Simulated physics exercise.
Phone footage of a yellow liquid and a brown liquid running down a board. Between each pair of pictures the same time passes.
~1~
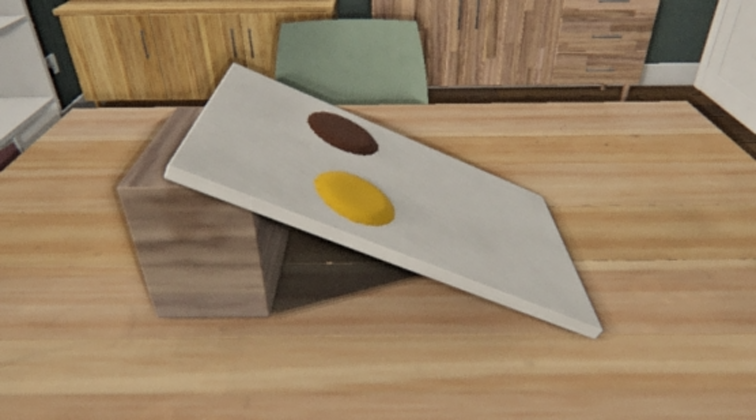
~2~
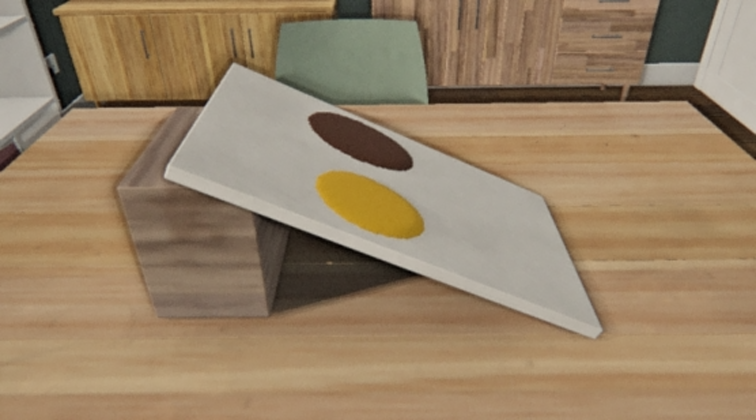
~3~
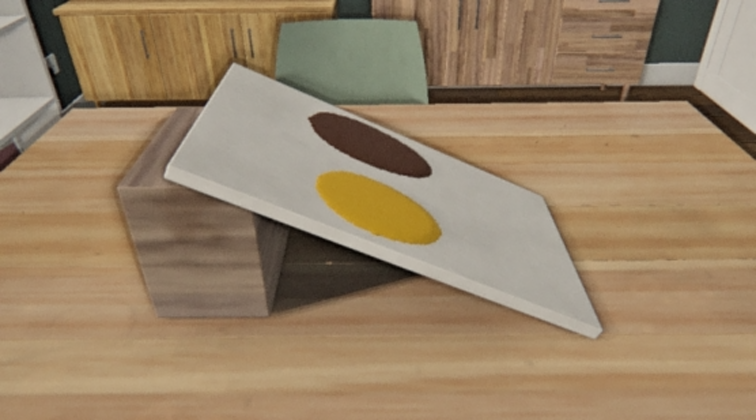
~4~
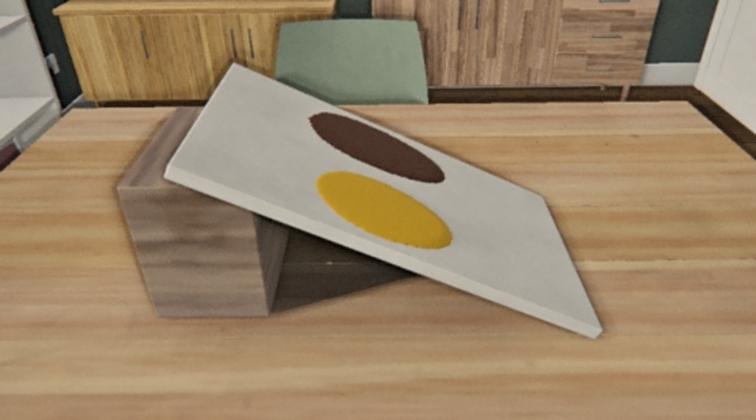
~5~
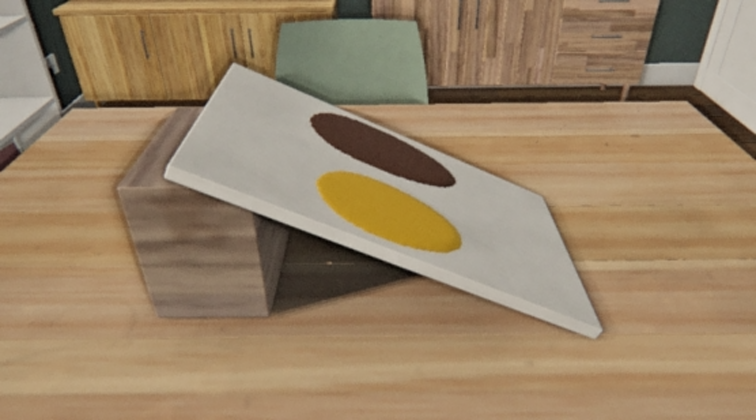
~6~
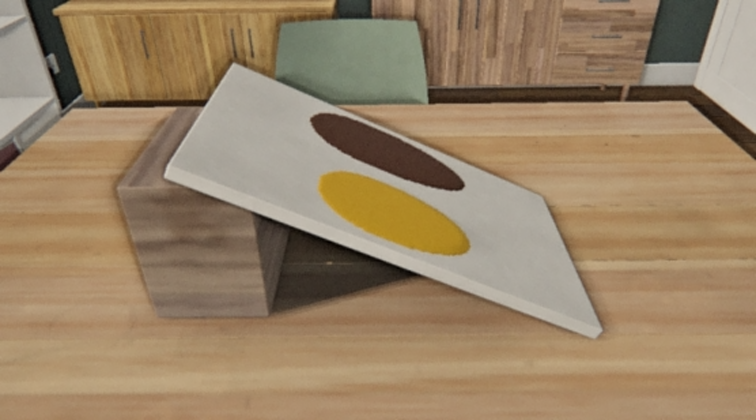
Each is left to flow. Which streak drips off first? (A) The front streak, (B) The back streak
The answer is B.
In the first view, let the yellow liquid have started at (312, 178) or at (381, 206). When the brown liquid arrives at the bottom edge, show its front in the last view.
The tip reaches roughly (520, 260) on the first try and roughly (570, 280) on the second.
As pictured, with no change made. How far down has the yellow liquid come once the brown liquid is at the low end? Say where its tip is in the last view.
(548, 272), roughly.
Soon after, the yellow liquid is three quarters of the way down; the brown liquid is three quarters of the way down.
Later, the yellow liquid is three quarters of the way down; the brown liquid is close to the edge.
In the end, the yellow liquid is close to the edge; the brown liquid is at the low edge.
